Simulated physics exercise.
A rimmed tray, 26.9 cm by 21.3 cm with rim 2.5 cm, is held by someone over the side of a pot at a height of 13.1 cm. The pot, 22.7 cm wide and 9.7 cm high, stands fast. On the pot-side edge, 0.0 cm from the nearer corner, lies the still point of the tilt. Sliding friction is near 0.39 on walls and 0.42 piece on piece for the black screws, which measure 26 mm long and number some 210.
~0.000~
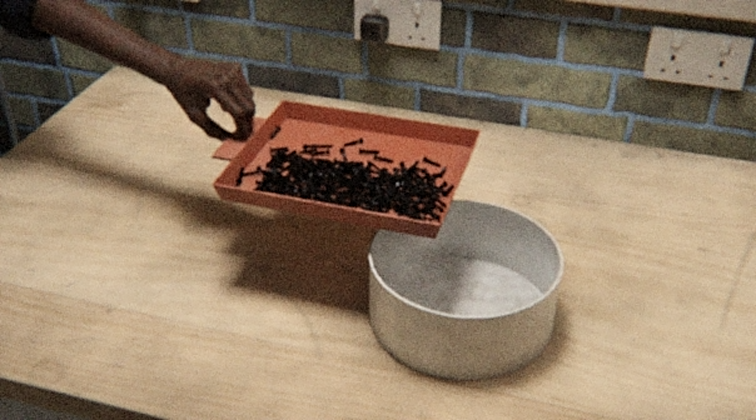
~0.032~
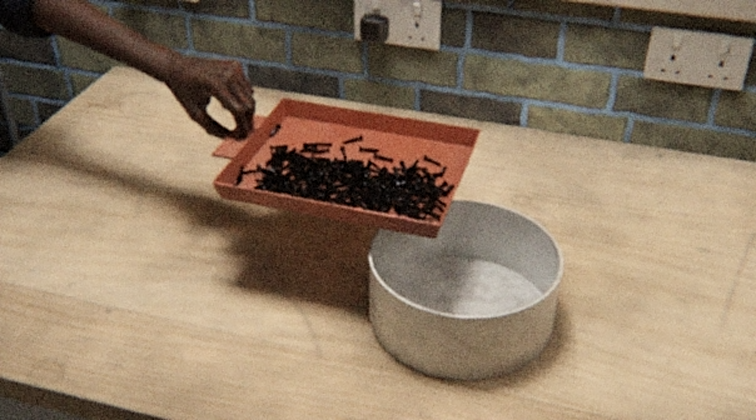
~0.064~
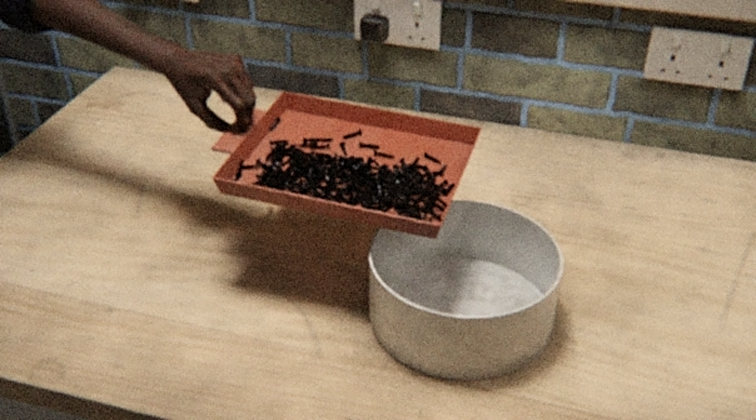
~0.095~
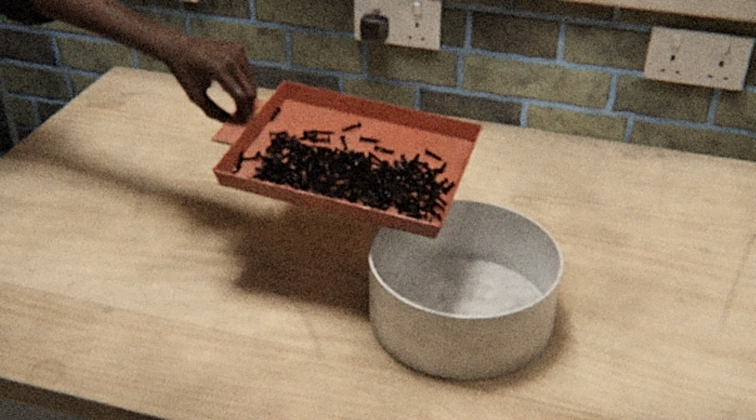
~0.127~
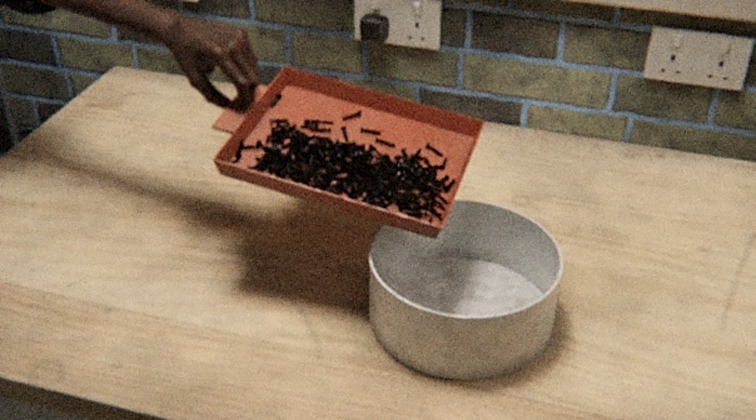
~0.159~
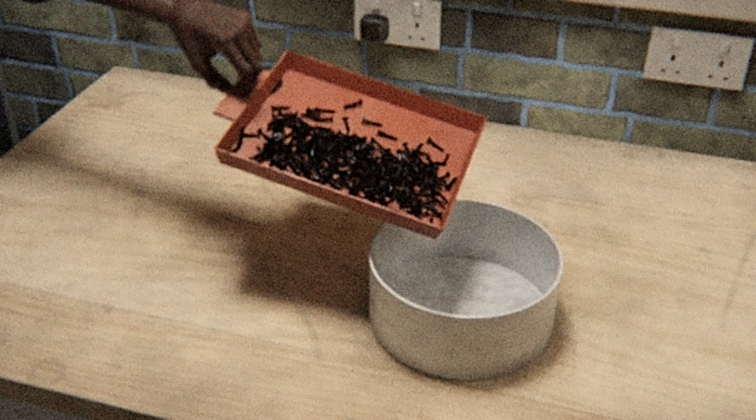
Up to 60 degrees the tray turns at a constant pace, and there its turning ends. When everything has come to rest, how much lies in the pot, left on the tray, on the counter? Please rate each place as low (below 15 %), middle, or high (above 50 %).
Pot: High, left on the tray: Middle, counter: Low.
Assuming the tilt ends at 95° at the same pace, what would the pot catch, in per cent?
Roughly 100 %.
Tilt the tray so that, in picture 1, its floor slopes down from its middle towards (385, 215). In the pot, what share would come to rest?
Near 40 percent, give or take.
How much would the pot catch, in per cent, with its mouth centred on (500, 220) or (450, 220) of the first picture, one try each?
About 20 percent the first time and about 15 percent the second.
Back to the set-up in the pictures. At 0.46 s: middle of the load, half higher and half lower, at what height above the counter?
About 22 centimetres.
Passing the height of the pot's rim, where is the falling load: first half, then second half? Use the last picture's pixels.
I'd mark about (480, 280) for the first half and about (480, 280) for the second.
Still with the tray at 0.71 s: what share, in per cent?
Roughly 70 per cent.
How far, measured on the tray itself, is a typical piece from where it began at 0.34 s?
1 cm.
Then, at 0.34 s, tilt 38 degrees; the tray holds 100 %, the pot 0 %.
After 0.46 s, tilt 55 degrees; the tray holds 100 %, the pot 0 %.
After 0.71 s, tilt 60 degrees; the tray holds 70 %, the pot 15 %.
In the end, at 1.8 s, pot 60 %, tray 40 %, counter 0 %.
